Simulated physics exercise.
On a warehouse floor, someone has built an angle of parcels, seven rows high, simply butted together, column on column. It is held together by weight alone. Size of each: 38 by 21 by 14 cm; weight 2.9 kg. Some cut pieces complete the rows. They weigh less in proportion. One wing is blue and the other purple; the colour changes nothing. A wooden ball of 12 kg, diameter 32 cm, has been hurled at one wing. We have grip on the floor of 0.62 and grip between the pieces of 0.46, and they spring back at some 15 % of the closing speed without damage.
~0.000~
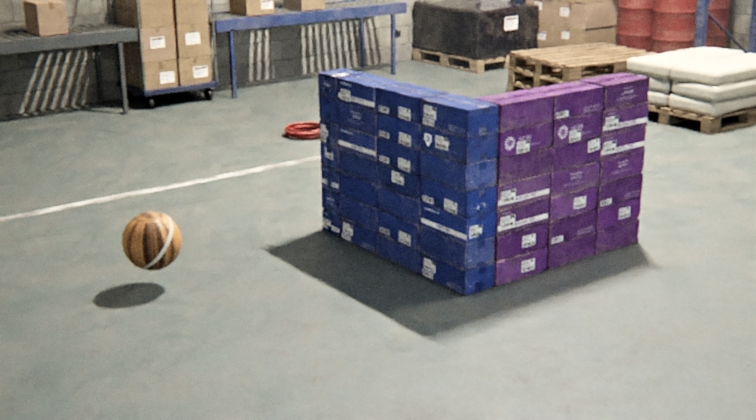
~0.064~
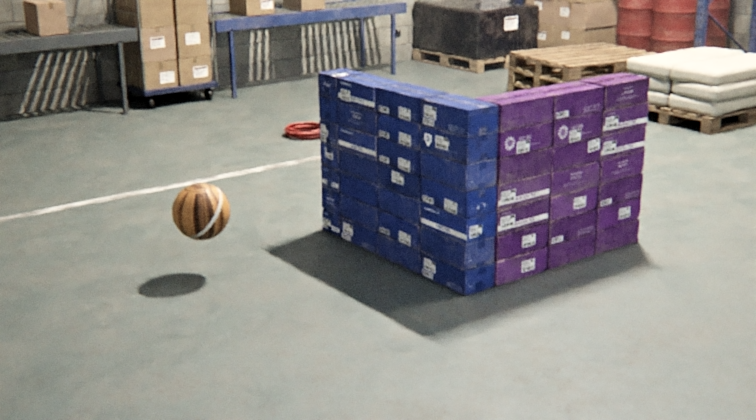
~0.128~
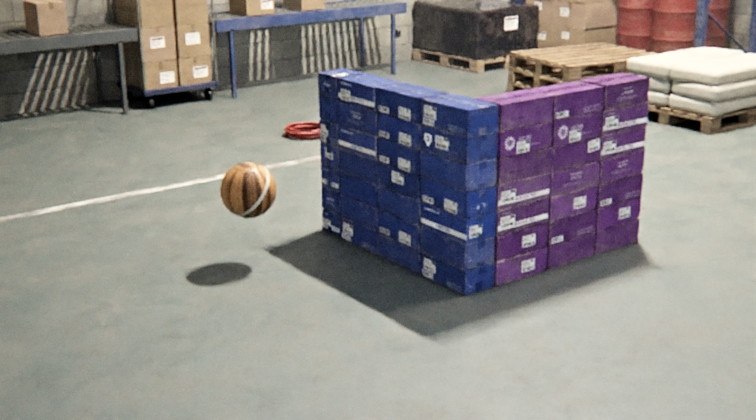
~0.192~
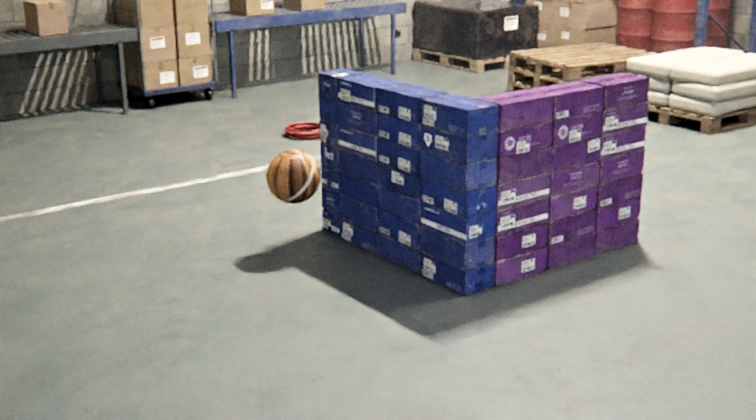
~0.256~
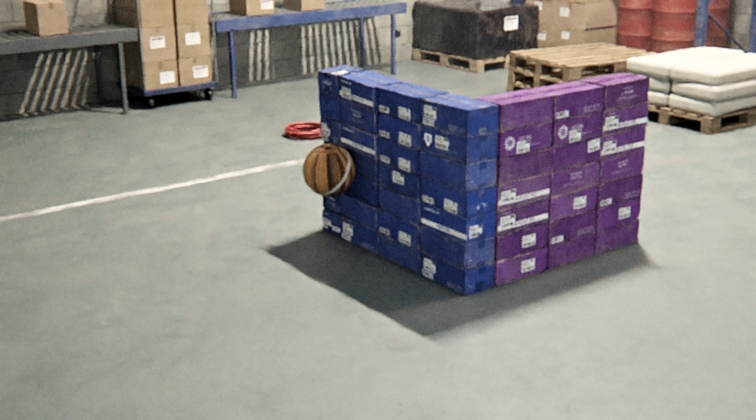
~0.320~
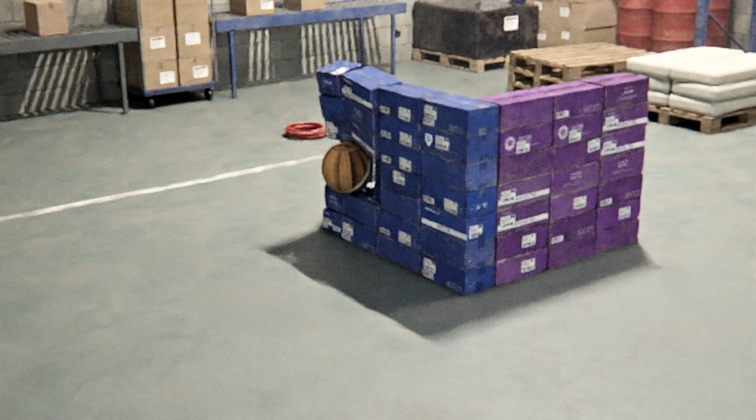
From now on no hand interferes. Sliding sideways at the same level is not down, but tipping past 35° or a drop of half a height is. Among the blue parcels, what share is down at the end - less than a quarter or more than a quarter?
I would say upwards of a quarter of them.
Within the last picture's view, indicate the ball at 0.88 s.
Near (399, 183).
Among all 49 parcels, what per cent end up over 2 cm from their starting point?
The share is 25 %.
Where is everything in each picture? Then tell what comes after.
In the first picture (each place is the centre of the face we see best), ball (152, 241) 1.08 m from contact, 5.1 m/s; top blue parcel (444, 118); top purple parcel (528, 113); all as stacked.
Ball (201, 212) 78 cm from contact, 4.9 m/s; top blue parcel (444, 118), in the second picture.
Ball (248, 190) 48 cm from contact, 4.8 m/s; top blue parcel (444, 118), in the third picture.
Ball (293, 177) 18 cm from contact, 4.7 m/s; top blue parcel (444, 118), in the fourth picture.
Ball (329, 170) after contact, 2.5 m/s; top blue parcel (444, 118); steepest lean 3°, the parcel at (330, 132); 10 have shifted, in the fifth picture.
Ball (348, 168) after contact, 1.6 m/s; top blue parcel (444, 118); top purple parcel (528, 113); steepest lean 12°, the parcel at (332, 109); 14 have shifted, in the sixth picture.
By 0.52 s, ball still moving; 9 of the 28 blue parcels down (9 of 49 in all colours); top blue parcel unmoved.
By 0.88 s, ball still moving; 10 of the 28 blue parcels down (10 of 49 in all colours); top blue parcel unmoved.
When it is over (3.5 s), ball rolling away; 10 of the 28 blue parcels down (10 of 49 in all colours); top blue parcel unmoved; top purple parcel unmoved. That is 36 per cent. In pixels of the last frame, middles, top blue parcel near (460, 115), top purple parcel near (514, 110).
